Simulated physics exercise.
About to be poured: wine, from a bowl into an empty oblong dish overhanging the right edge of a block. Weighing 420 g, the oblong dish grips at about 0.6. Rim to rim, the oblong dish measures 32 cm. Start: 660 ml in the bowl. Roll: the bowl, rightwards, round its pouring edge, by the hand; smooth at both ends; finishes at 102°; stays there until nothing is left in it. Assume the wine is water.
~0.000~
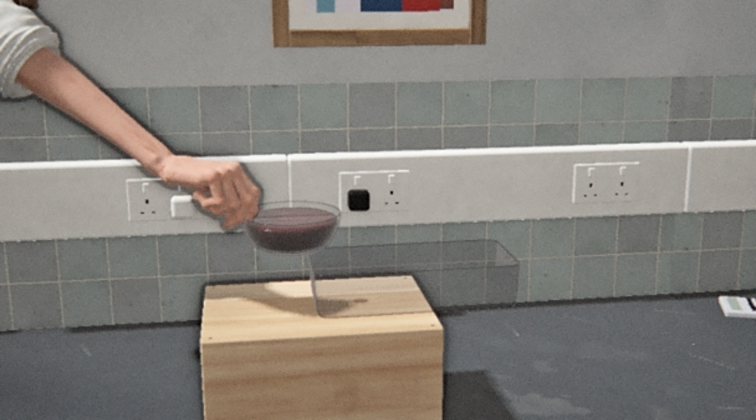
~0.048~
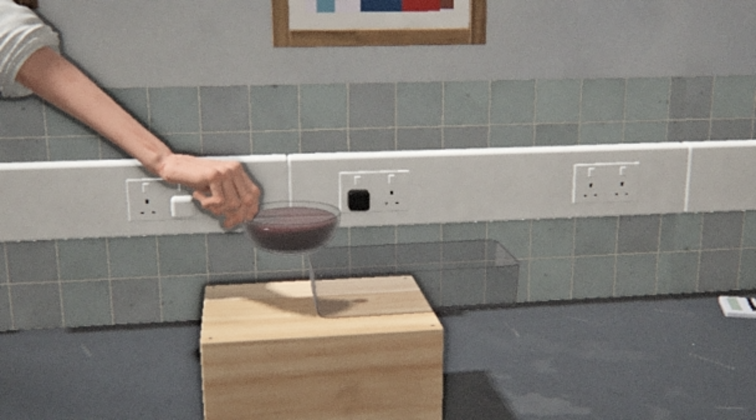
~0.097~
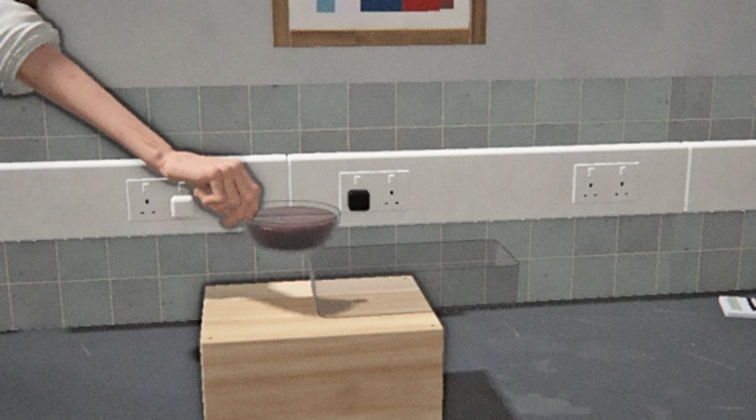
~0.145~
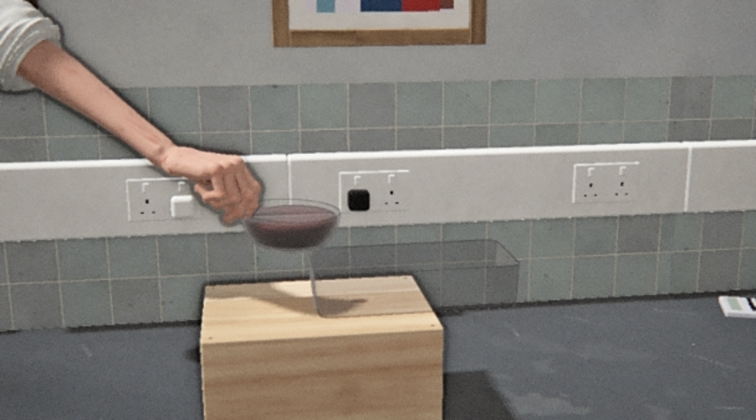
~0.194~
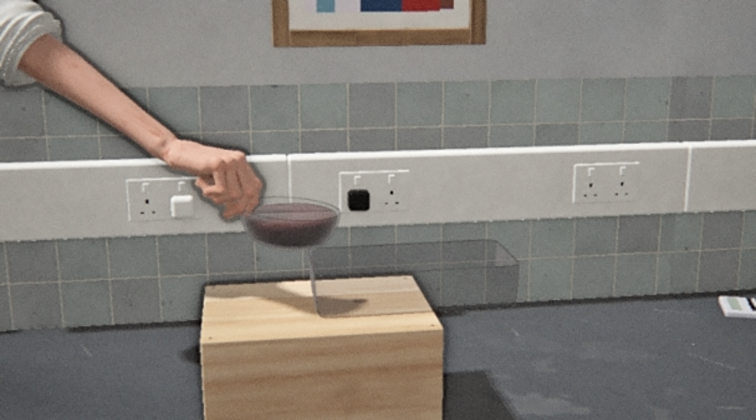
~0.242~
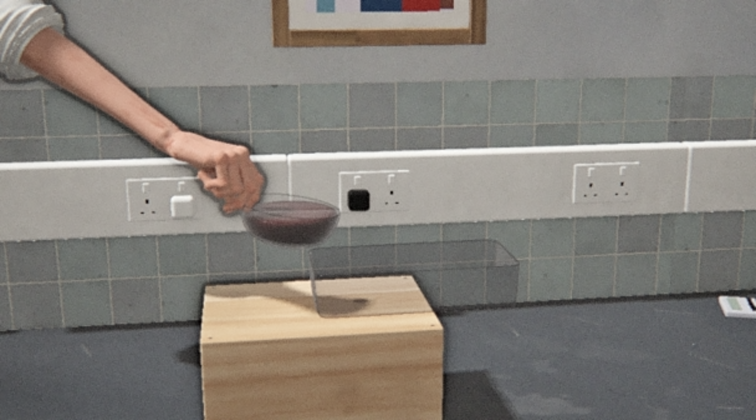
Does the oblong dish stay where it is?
Yes.
After 0.71 s the tilt is 58° and 43 per cent is still to pour; the oblong dish lies level with 22 per cent in it.
After 1.05 s the tilt is 93° and 2 per cent is still to pour; the oblong dish lies level with 90 per cent in it.
After 1.41 s the tilt is 102° and 0 per cent is still to pour; the oblong dish lies level with 99 per cent in it.
After 1.80 s the tilt is 102° and 0 per cent is still to pour; the oblong dish lies level with 99 per cent in it.
In the end the oblong dish lies level with 99 per cent in it.
